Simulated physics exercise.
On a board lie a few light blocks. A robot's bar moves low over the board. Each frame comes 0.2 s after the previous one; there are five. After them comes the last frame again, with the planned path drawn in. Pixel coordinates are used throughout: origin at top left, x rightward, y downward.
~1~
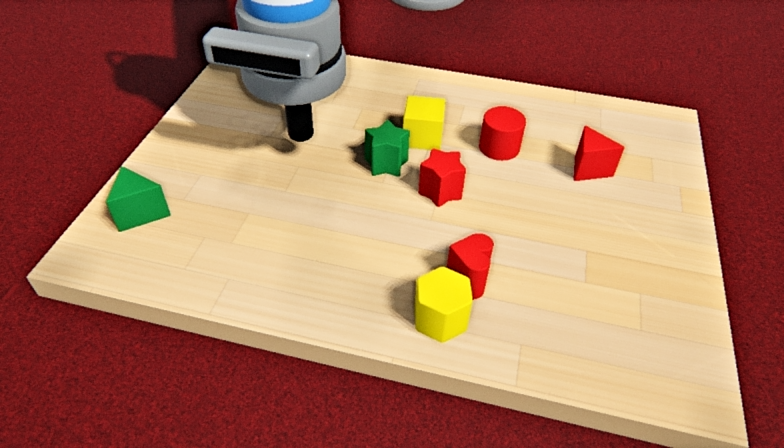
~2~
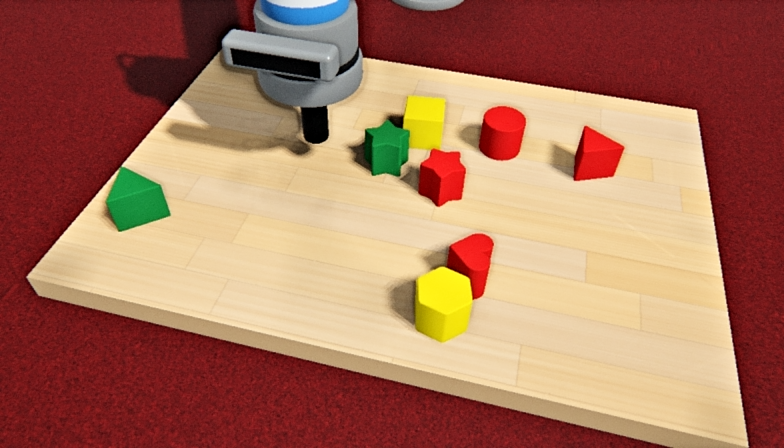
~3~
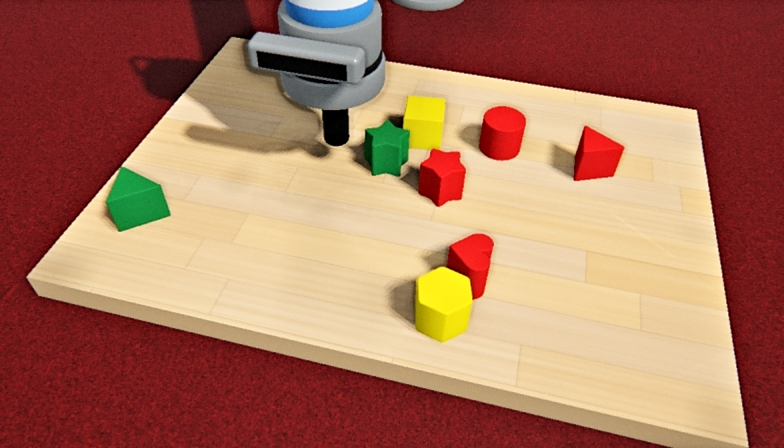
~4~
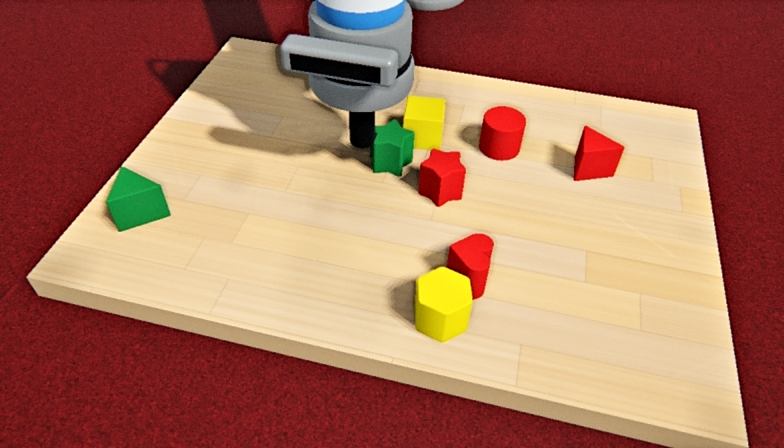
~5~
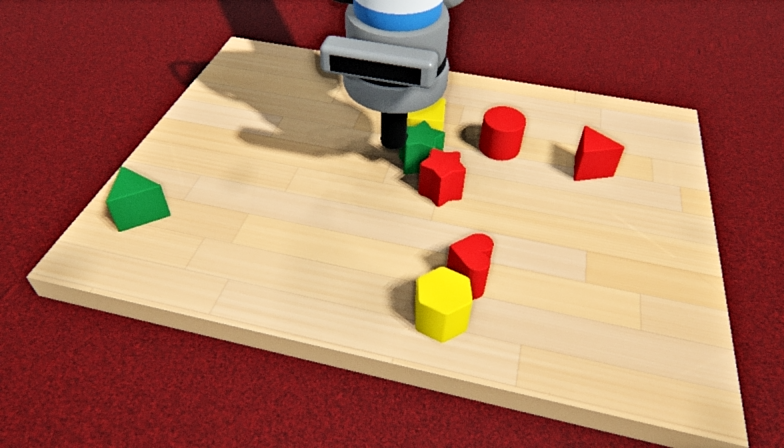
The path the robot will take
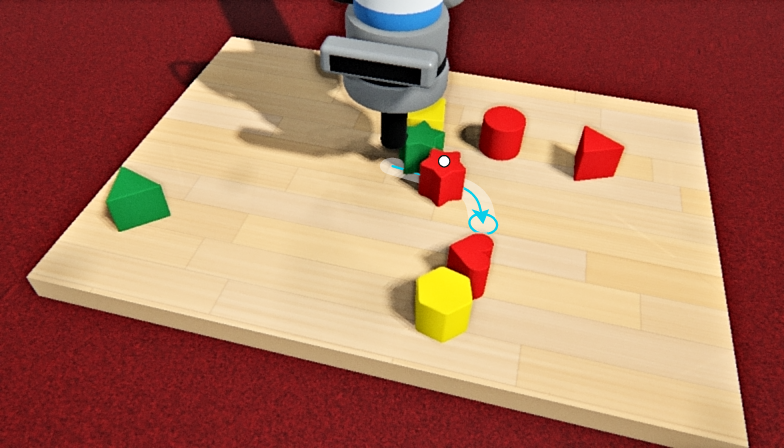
On a pale wooden board set over a red surface, red, green and yellow blocks lie scattered as a robot's dark bar moves right, low over the wood. The bar reaches the green star-shaped block and pushes it a short way right, close beside the red star-shaped block.
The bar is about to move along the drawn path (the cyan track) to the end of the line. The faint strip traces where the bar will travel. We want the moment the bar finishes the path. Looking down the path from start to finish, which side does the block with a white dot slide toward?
Picture yourself facing from the start of the path to its end: The block with a white dot moves off to your right.
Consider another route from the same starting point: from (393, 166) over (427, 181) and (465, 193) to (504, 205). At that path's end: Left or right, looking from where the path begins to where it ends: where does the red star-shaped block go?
The shift is rightward.
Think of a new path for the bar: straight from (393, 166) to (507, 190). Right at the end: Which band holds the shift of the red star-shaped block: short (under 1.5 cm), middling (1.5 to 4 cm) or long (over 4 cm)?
Distance: Between 1.5 and 4 cm.
The line goes from (393, 166) by way of (432, 178) and (471, 193) to (483, 224); the dot is on the red star-shaped block.
The first path, step by step. One third of the way, bar at (435, 155); green star-shaped block at (454, 135), turned 35° anticlockwise; red star-shaped block at (453, 165), turned 30° clockwise.
Two thirds of the way, bar at (475, 170); green star-shaped block at (464, 136), turned 65° anticlockwise; red star-shaped block at (477, 183), turned 65° clockwise.
At the end, bar at (488, 201); green star-shaped block at (464, 136), turned 65° anticlockwise; yellow four-sided block unmoved; red star-shaped block at (483, 216), turned 80° clockwise; red heart block unmoved.
